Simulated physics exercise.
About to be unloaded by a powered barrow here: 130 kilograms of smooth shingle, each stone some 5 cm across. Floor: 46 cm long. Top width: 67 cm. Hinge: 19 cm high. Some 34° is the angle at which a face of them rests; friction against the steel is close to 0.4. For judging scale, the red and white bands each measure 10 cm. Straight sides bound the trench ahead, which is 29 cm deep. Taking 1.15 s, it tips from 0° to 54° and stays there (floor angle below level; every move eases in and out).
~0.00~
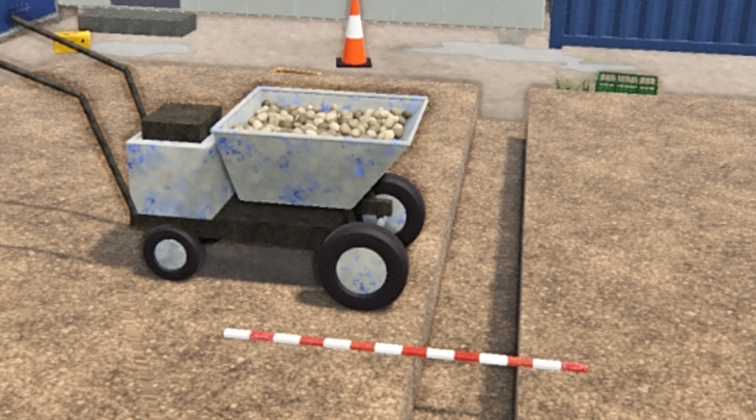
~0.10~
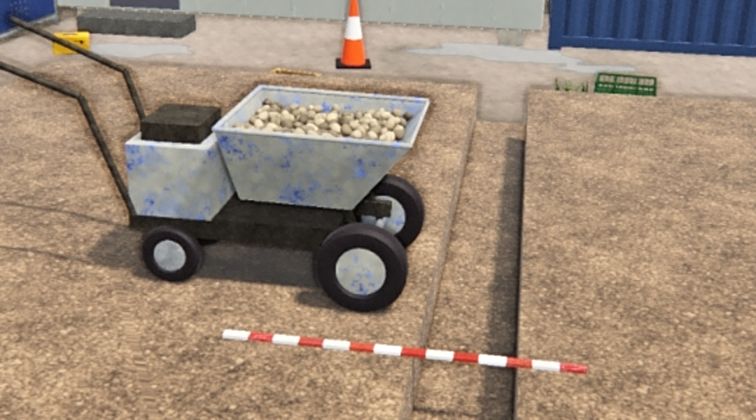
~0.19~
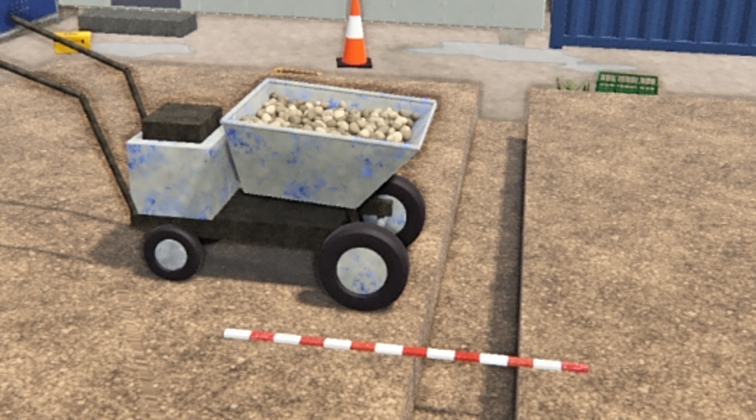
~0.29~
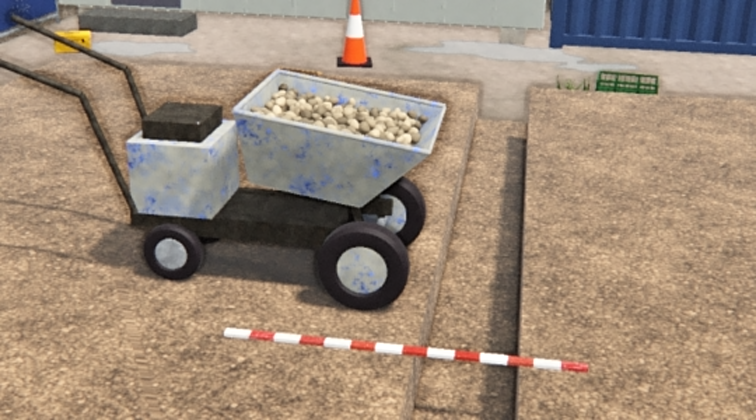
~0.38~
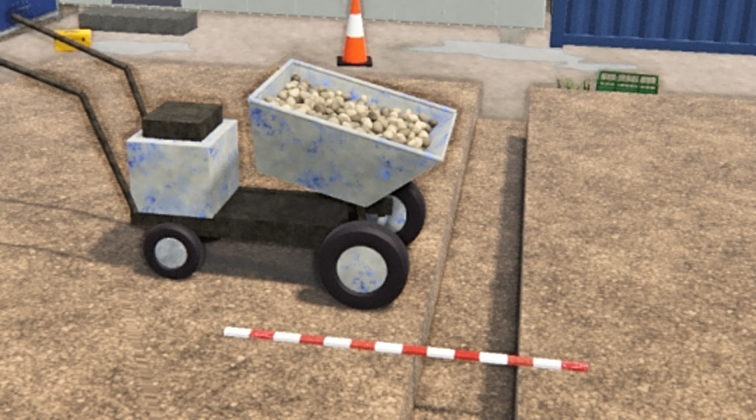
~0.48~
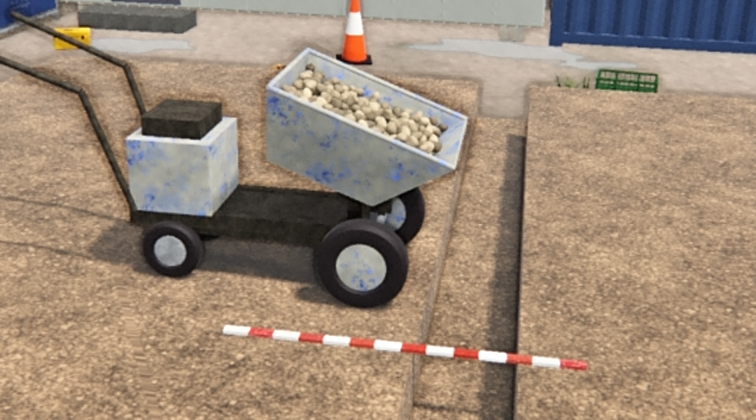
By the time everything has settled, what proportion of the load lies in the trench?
About 22 percent of the load.
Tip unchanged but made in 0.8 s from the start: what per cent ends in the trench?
It would come to roughly 20 per cent.
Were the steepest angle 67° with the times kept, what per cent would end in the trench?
Then close to 30 per cent.
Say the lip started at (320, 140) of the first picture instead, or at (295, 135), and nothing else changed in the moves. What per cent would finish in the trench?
60 % and 50 %.
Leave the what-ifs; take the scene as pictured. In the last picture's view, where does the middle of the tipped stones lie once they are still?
(547, 286).
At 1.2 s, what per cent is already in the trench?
About 5%.
After 0.9 s the floor is at 45°; 100 % in the tray; the foremost stones are at (478, 193).
After 1.2 s the floor is at 54°; 90 % in the tray, 5 % in the trench, 6 % past the trench; the foremost stones are at (554, 263).
After 1.6 s the floor is at 54°; 66 % in the tray, 6 % in the trench, 28 % past the trench; the foremost stones are at (646, 314).
After 3.5 s the floor is at 54°; 42 % in the tray, 22 % in the trench, 35 % past the trench; the foremost stones are at (742, 319).
